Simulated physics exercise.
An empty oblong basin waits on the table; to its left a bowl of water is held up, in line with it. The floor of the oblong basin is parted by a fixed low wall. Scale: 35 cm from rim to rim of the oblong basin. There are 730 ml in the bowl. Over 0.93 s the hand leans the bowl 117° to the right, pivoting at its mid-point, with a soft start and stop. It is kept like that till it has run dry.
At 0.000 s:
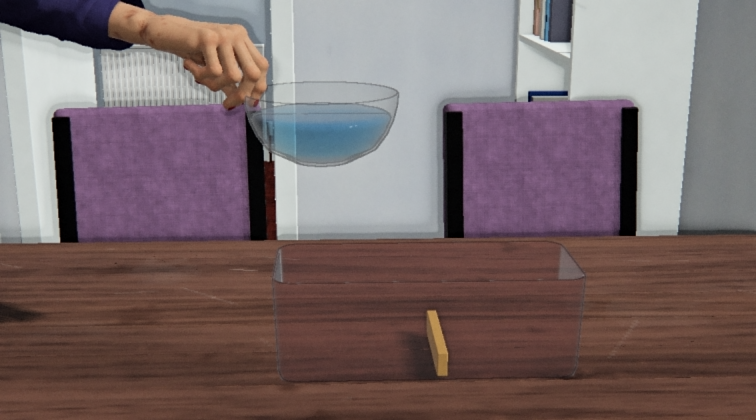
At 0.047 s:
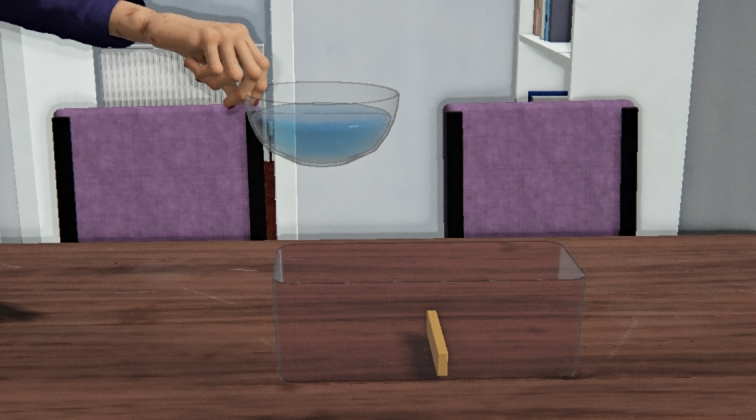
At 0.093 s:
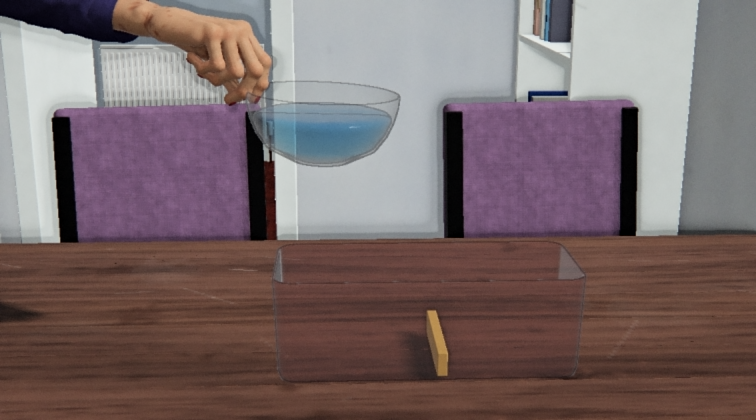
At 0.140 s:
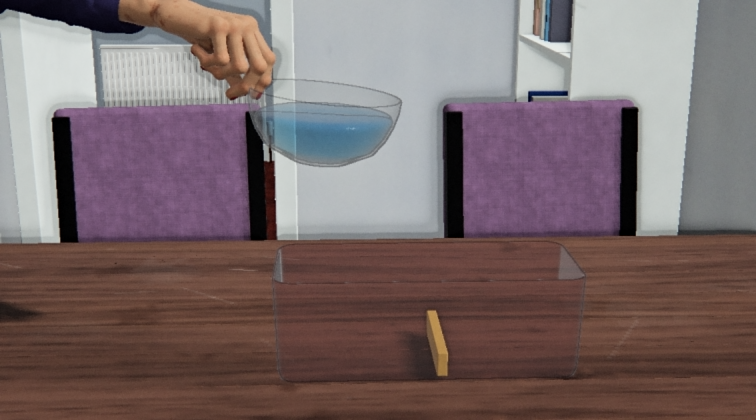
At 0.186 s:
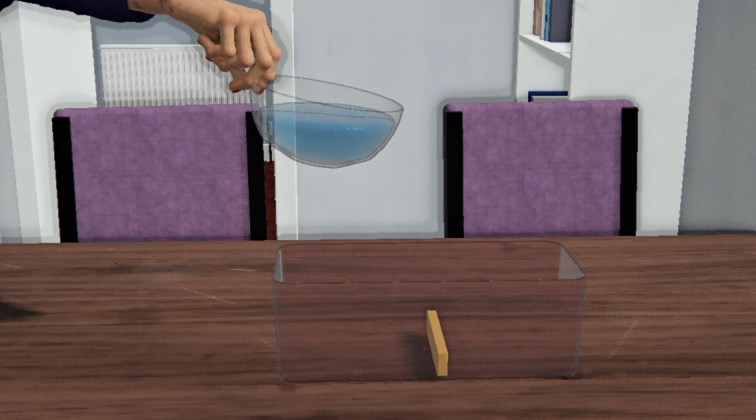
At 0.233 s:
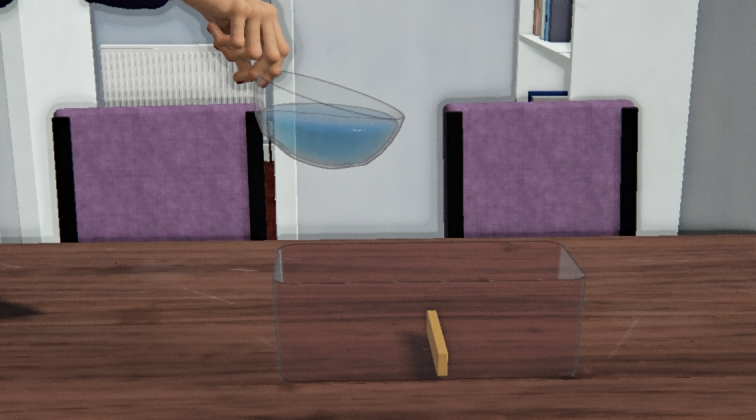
A hand reaching in from the upper left, in a dark purple sleeve, holds a clear bowl of blue water and leans it gently to the right, slowly at first, then faster. Below it, an empty, clear oblong basin rests on a dark wooden table, a small upright yellowish wall inside. Seen from the table's front, the still view shows two purple chairs before a pale room with shelved books.
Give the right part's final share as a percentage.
The far part has some 53 per cent.
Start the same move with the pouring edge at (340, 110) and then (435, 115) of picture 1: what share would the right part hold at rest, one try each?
In turn about 25 and 65 per cent.
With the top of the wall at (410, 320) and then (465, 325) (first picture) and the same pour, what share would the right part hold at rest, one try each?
In turn about 75 and 25 per cent.
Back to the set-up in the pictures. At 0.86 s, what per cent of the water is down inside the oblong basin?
About 96 per cent.
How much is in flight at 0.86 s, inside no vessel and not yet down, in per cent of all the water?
About 3 per cent.
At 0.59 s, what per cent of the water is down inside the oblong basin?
About 24 per cent.
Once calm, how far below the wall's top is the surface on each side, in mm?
Some 16 mm on the left and 10 mm on the right.
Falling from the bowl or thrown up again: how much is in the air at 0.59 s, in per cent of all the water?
Near 48 in a hundred.
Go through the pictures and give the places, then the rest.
In the first frame, tilt 0°; pouring edge (398, 94); surface from (251, 114) to (392, 112); the oblong basin's rim runs from (276, 265) to (573, 261); the wall's top is at (437, 332).
In the second frame, tilt 1°; pouring edge (398, 95); surface from (252, 113) to (392, 113).
In the third frame, tilt 3°; pouring edge (399, 98); surface from (252, 112) to (393, 115).
In the fourth frame, tilt 6°; pouring edge (401, 102); surface from (255, 110) to (394, 116).
In the fifth frame, tilt 11°; pouring edge (402, 109); surface from (257, 110) to (396, 117).
In the sixth frame, tilt 17°; pouring edge (403, 117); surface from (259, 111) to (399, 118).
Then, 0.59 s in, the tilt is 83° and 27 per cent is still to pour, 3 is left of the wall and 22 right of it.
Then, 0.86 s in, the tilt is 115° and 0 per cent is still to pour, 42 is left of the wall and 55 right of it.
Then, 1.13 s in, the tilt is 117° and 0 per cent is still to pour, 44 is left of the wall and 55 right of it.
Then, 1.43 s in, the tilt is 117° and 0 per cent is still to pour, 45 is left of the wall and 54 right of it.
Finally, 46 per cent lies left of the wall, 53 right of it and 1 outside.
